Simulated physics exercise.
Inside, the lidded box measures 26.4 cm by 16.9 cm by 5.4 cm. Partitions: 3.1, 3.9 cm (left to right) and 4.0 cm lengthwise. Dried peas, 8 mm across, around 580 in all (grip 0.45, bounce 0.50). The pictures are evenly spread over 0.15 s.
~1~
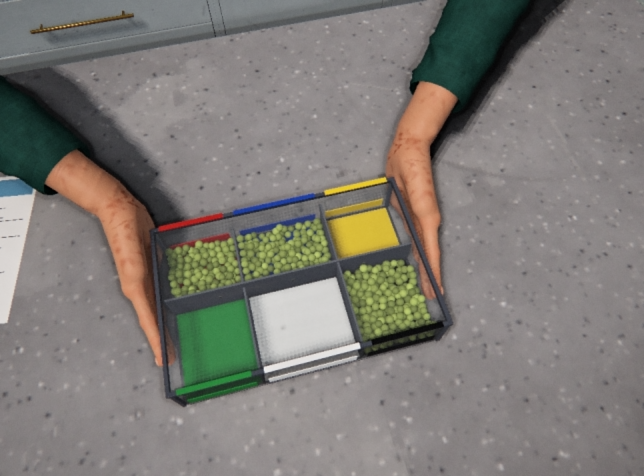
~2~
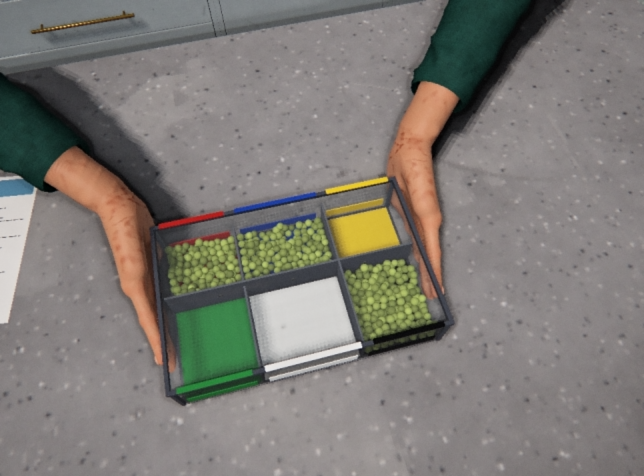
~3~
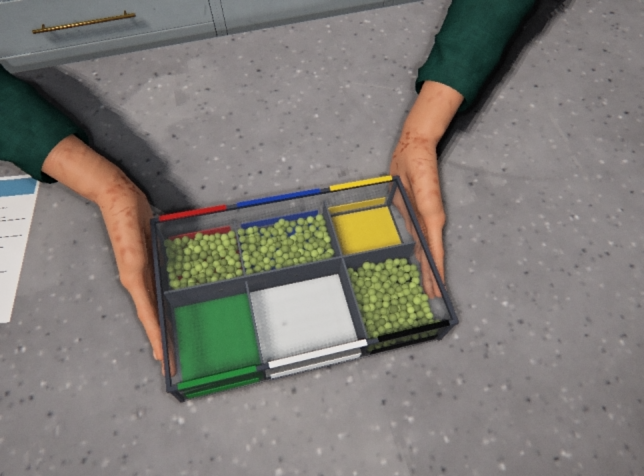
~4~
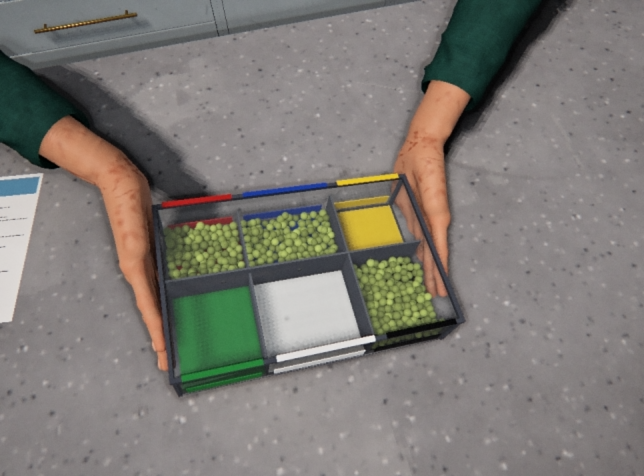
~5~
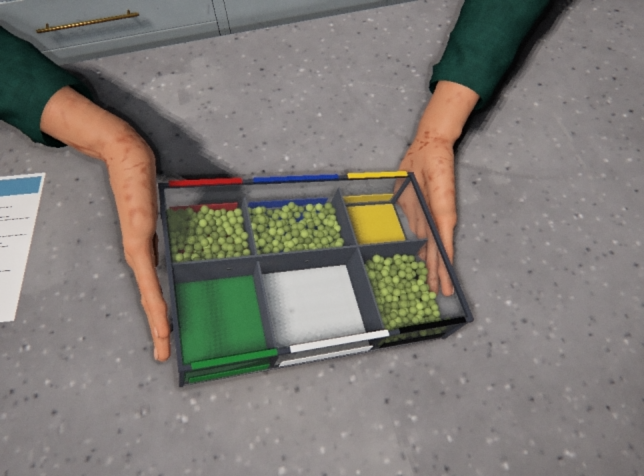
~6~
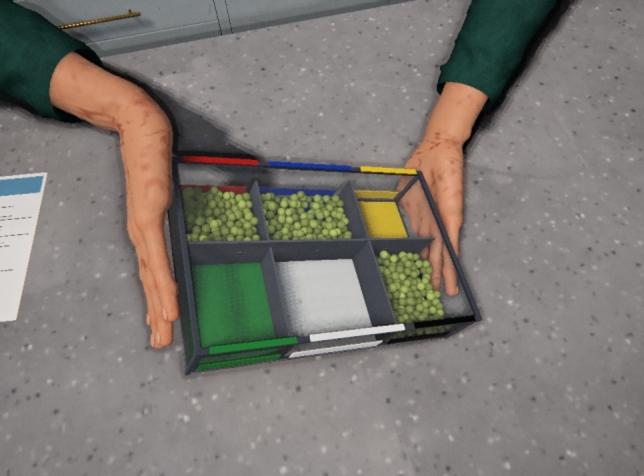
At the start, two hands in green sleeves hold a clear box with six compartments, round green peas filling the red, blue and black ones, nearly level above a speckled grey counter. The hands then gradually tilt it, its right front corner lowest, while the peas stay in the same three compartments.
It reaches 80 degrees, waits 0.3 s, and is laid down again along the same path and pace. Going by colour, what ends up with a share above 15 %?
Red compartment: Below; blue compartment: Above; green compartment: Below; yellow compartment: Below; white compartment: Below; black compartment: Above.
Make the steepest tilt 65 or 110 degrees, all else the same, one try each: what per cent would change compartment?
Some 25 and 35 per cent.
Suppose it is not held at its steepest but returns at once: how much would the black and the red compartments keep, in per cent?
Black 40; red 10.
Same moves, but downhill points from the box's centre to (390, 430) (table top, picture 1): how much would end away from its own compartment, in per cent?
Some 20 per cent.
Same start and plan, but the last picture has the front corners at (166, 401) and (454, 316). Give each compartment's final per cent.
Red 35; blue 15; green 15; yellow 0; white 0; black 35.
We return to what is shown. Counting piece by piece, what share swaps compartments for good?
Roughly 35 per cent.
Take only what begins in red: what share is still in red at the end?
Some 10 per cent.
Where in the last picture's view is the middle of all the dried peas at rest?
Near (336, 263).
Then, 0.45 s after the last picture, tilt 80 degrees; red 10 %, blue 40 %, yellow 5 %, black 40 %.
Then, 0.75 s after the last picture, tilt 51 degrees; red 5 %, blue 50 %, yellow 5 %, black 40 %.
Then, 1.15 s after the last picture, tilt 0 degrees; blue 50 %, yellow 5 %, black 40 %.
In the end, red 0 %, blue 50 %, green 0 %, yellow 5 %, white 0 %, black 40 %.
